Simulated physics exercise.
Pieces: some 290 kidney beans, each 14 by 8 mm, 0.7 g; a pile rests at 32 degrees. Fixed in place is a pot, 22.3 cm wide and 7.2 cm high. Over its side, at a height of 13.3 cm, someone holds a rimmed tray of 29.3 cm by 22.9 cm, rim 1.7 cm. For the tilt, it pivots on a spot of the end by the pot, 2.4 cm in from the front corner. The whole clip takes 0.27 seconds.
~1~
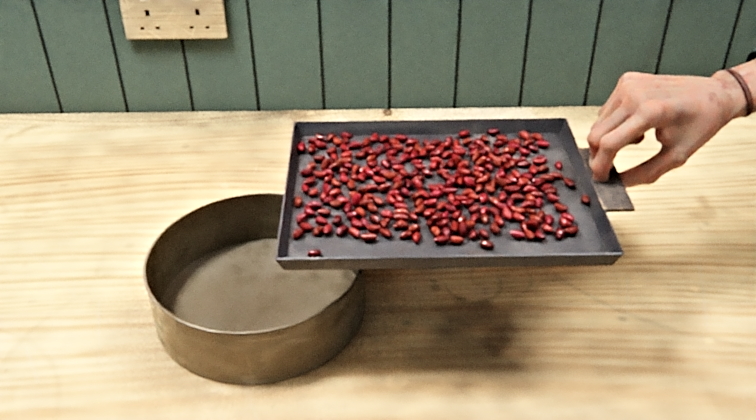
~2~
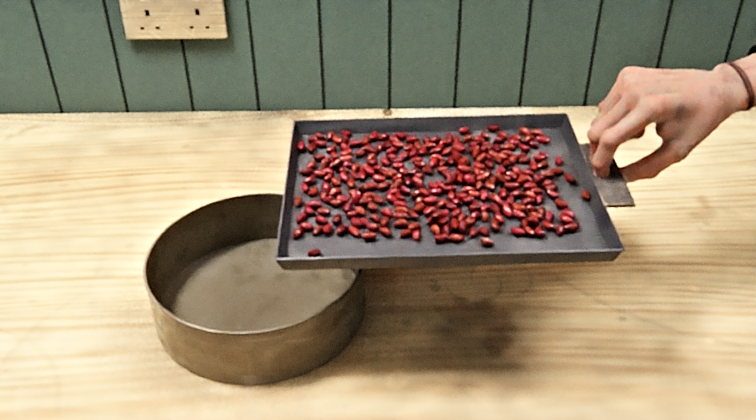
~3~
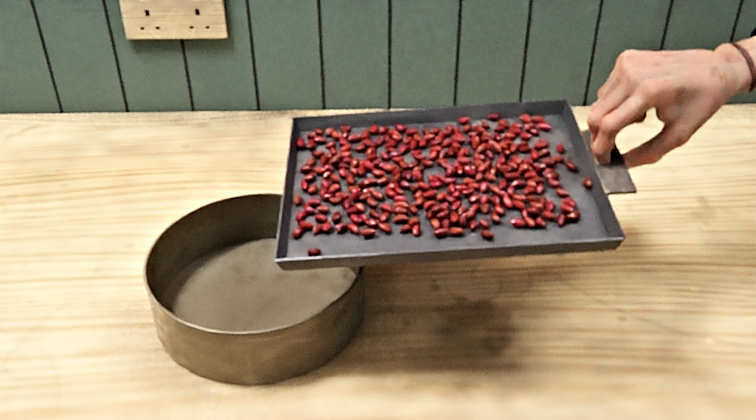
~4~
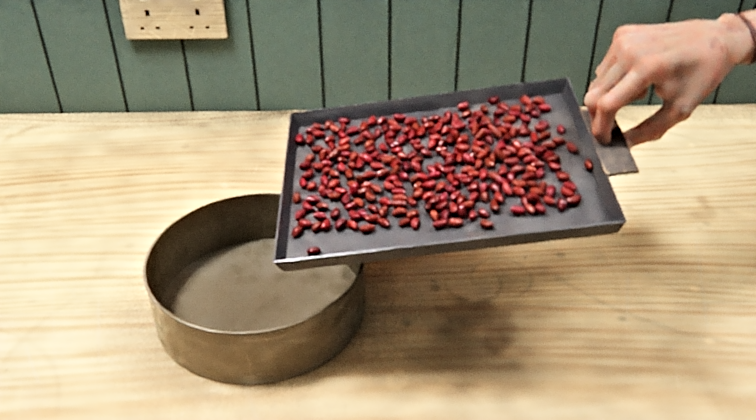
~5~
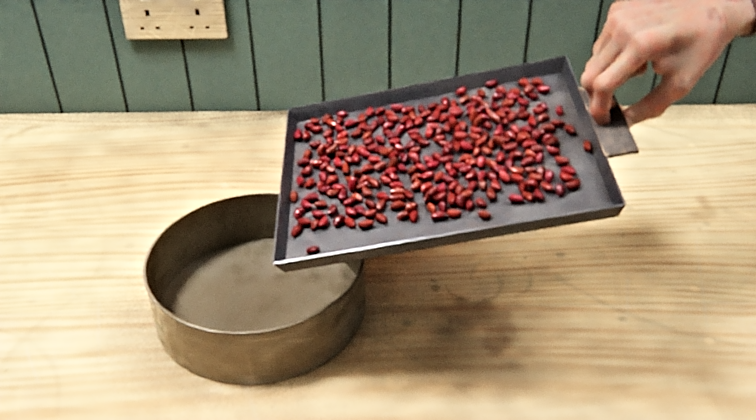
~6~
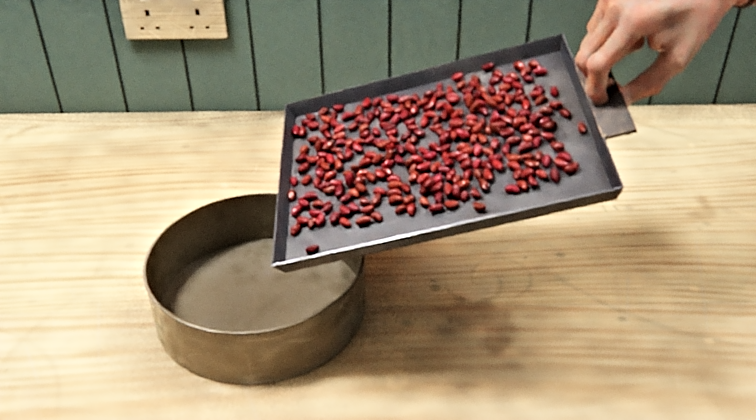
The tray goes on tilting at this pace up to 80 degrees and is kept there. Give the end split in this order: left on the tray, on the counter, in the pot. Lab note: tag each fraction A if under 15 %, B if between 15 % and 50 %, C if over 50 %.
Left on the tray = A, counter = B, pot = C.
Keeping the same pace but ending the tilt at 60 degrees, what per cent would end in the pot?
Around 45 in a hundred.
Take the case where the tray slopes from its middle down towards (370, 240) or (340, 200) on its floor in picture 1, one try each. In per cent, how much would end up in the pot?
I'd put it at about 20 per cent for the first tilt and about 90 per cent for the second.
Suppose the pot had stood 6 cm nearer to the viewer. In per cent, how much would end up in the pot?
I'd say some 100 per cent would end up there.
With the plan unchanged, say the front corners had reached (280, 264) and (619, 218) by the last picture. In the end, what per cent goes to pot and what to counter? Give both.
Pot 5; counter 90.
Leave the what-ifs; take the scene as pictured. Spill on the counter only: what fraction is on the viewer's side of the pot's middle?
Roughly 100 percent of the spill.
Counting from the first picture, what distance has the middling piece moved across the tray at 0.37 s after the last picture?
Roughly 9 cm.
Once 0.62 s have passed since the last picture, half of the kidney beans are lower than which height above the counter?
The halfway line is at about 14 cm.
Then, 0.37 s after the last picture, tilt 48 degrees; the tray holds 100 %, the pot 0 %.
Then, 0.62 s after the last picture, tilt 68 degrees; the tray holds 45 %, the pot 20 %.
Then, 0.97 s after the last picture, tilt 80 degrees; the tray holds 10 %, the pot 60 %.
In the end, tray 0 %, counter 30 %, pot 70 %.
